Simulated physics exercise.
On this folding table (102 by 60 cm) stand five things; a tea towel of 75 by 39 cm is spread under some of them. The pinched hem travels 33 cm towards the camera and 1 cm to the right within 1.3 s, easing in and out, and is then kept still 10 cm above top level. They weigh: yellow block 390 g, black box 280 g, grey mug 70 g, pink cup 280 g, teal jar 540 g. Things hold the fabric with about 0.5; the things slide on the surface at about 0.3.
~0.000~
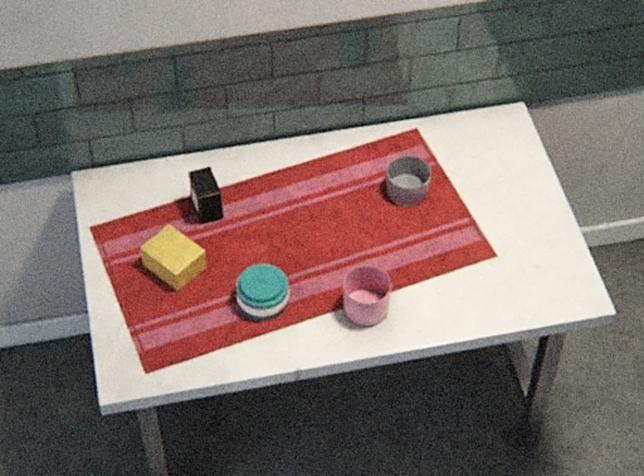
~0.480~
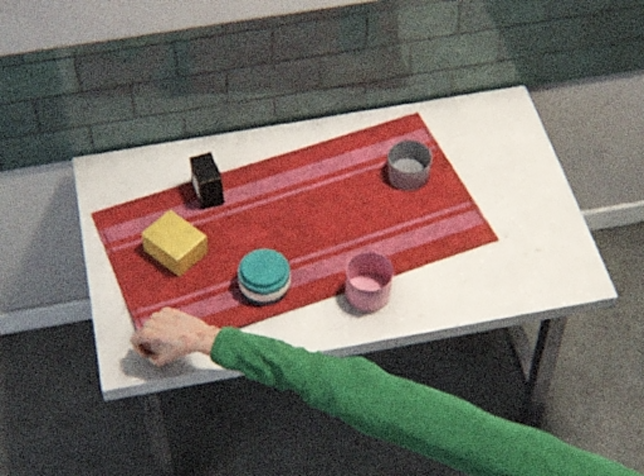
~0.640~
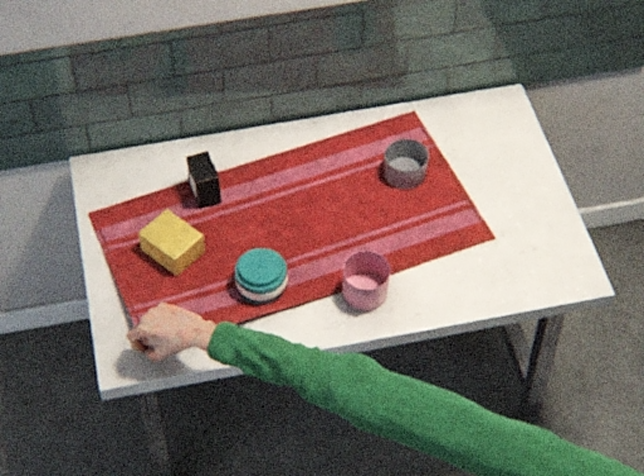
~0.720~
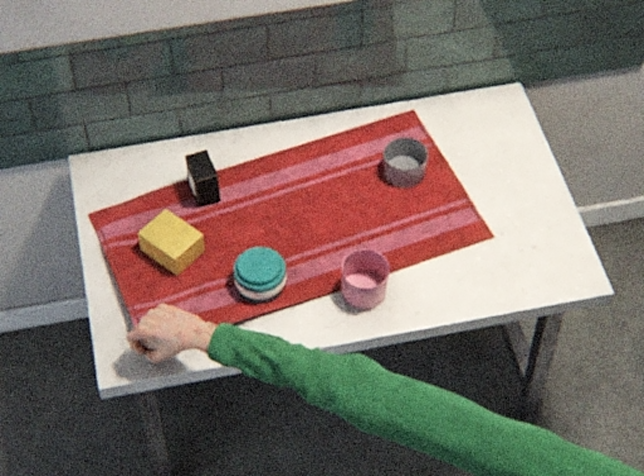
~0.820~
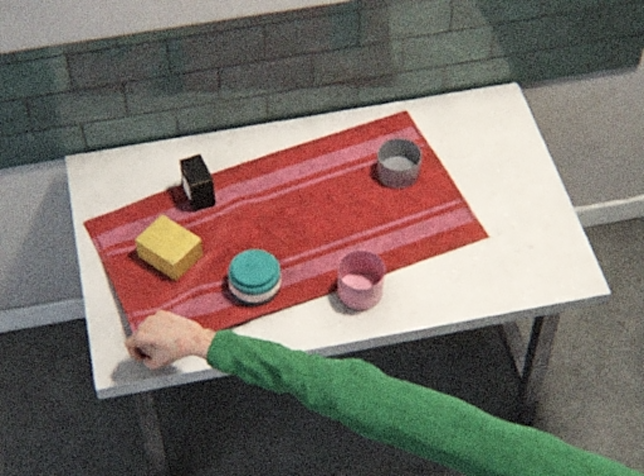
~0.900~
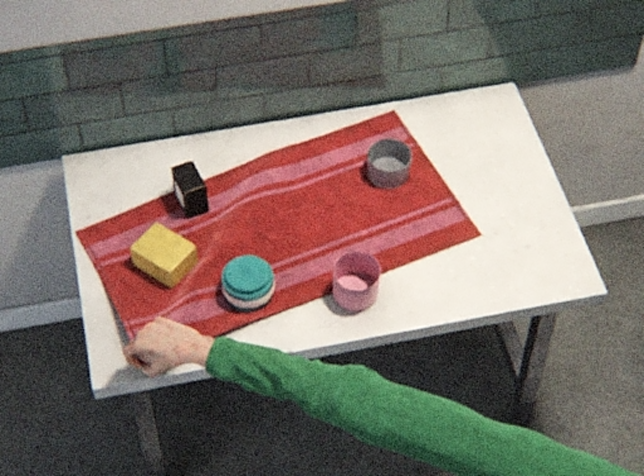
We see a green-sleeved arm reach in and pinch the near-left corner of a red striped towel on a white table, then pull it slightly towards the camera; the cloth wrinkles, carrying the block, box, jar and grey mug a little.
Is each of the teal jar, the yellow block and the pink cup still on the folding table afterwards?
In order: The teal jar goes over the edge; the yellow block goes over the edge; the pink cup falls off.
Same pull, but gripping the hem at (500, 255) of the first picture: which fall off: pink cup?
Then: Pink cup drops off.
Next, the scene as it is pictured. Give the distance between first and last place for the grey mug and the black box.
About: Grey mug over the edge, black box off the top.
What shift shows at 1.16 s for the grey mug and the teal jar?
About: Grey mug 10 cm, teal jar 10 cm.
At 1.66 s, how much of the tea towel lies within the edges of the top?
Some 65 per cent of it.
After 1.2 s, 95 % of the tea towel is still over the top; yellow block 13 cm off its start, teal jar 10 cm off its start, pink cup 4 cm off its start.
After 1.4 s, 80 % of the tea towel is still over the top; yellow block 23 cm off its start, teal jar 18 cm off its start, pink cup 8 cm off its start.
After 1.7 s, 65 % of the tea towel is still over the top; teal jar 40 cm off its start at (218, 454), yellow block 35 cm off its start at (137, 381), pink cup 16 cm off its start at (336, 344).
After 1.9 s, 50 % of the tea towel is still over the top; teal jar over the edge, yellow block over the edge, pink cup over the edge.
After 3.5 s, 0 % of the tea towel is still over the top; teal jar over the edge, yellow block over the edge, pink cup over the edge, grey mug over the edge.
